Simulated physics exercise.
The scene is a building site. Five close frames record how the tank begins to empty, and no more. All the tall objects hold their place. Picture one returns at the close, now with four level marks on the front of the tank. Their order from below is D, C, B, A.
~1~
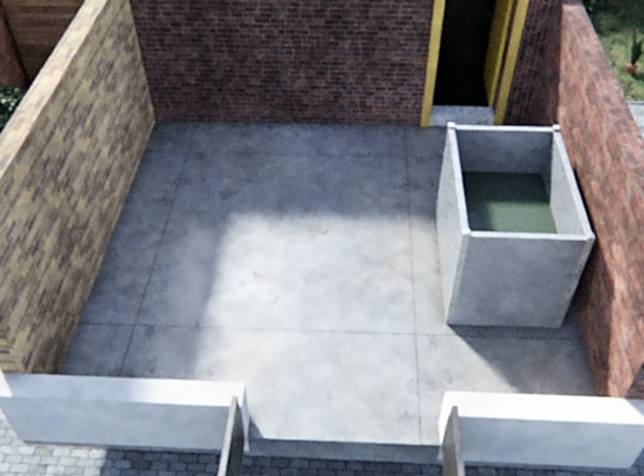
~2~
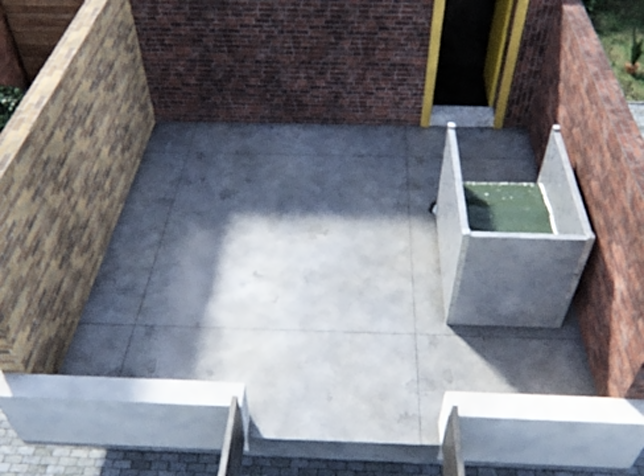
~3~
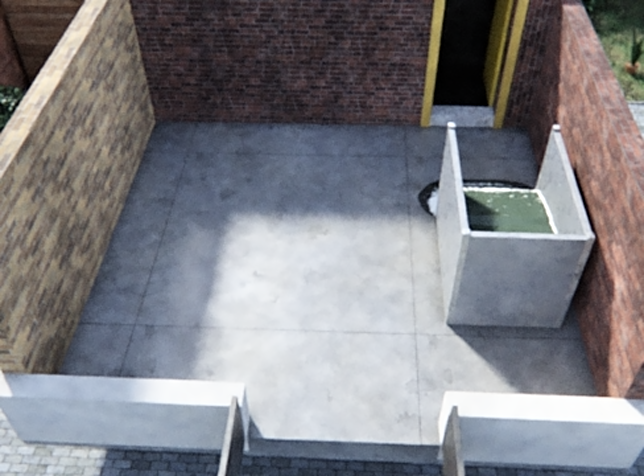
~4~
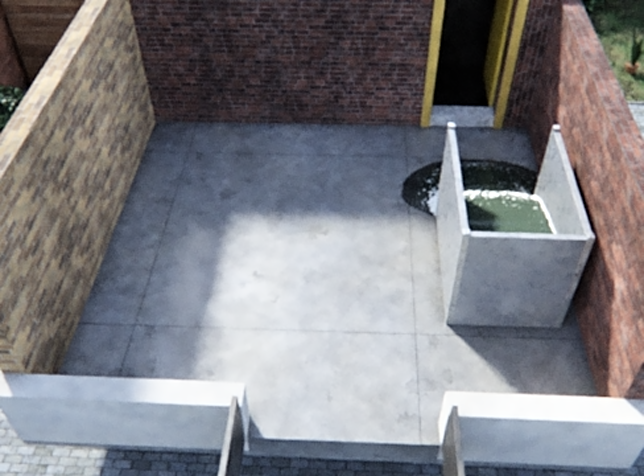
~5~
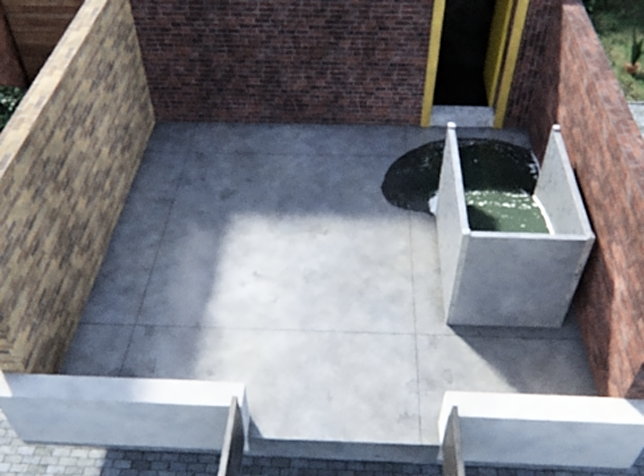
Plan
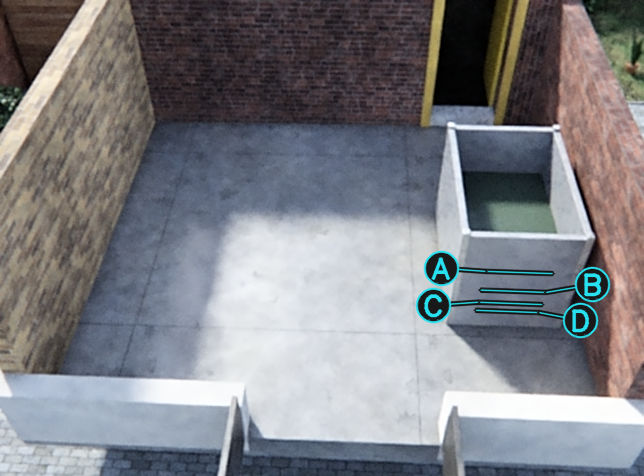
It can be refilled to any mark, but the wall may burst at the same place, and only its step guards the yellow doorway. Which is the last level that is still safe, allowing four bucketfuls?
Mark C just does it.
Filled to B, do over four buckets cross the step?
Yes, that goes wrong.
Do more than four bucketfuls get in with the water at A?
Yes, it does.
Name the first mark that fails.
B.
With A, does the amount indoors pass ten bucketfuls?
Yes.
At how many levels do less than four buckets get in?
Two of the four.
On the marked copy, A at (518, 272); B at (513, 291); C at (509, 303); D at (507, 311); from the bottom up D, C, B, A.
Choosing A, dozens of bucketfuls pour in.
Choosing B, about 8 bucketfuls get in.
Choosing C, a splash gets over, under a bucket.
Choosing D, nothing gets over.
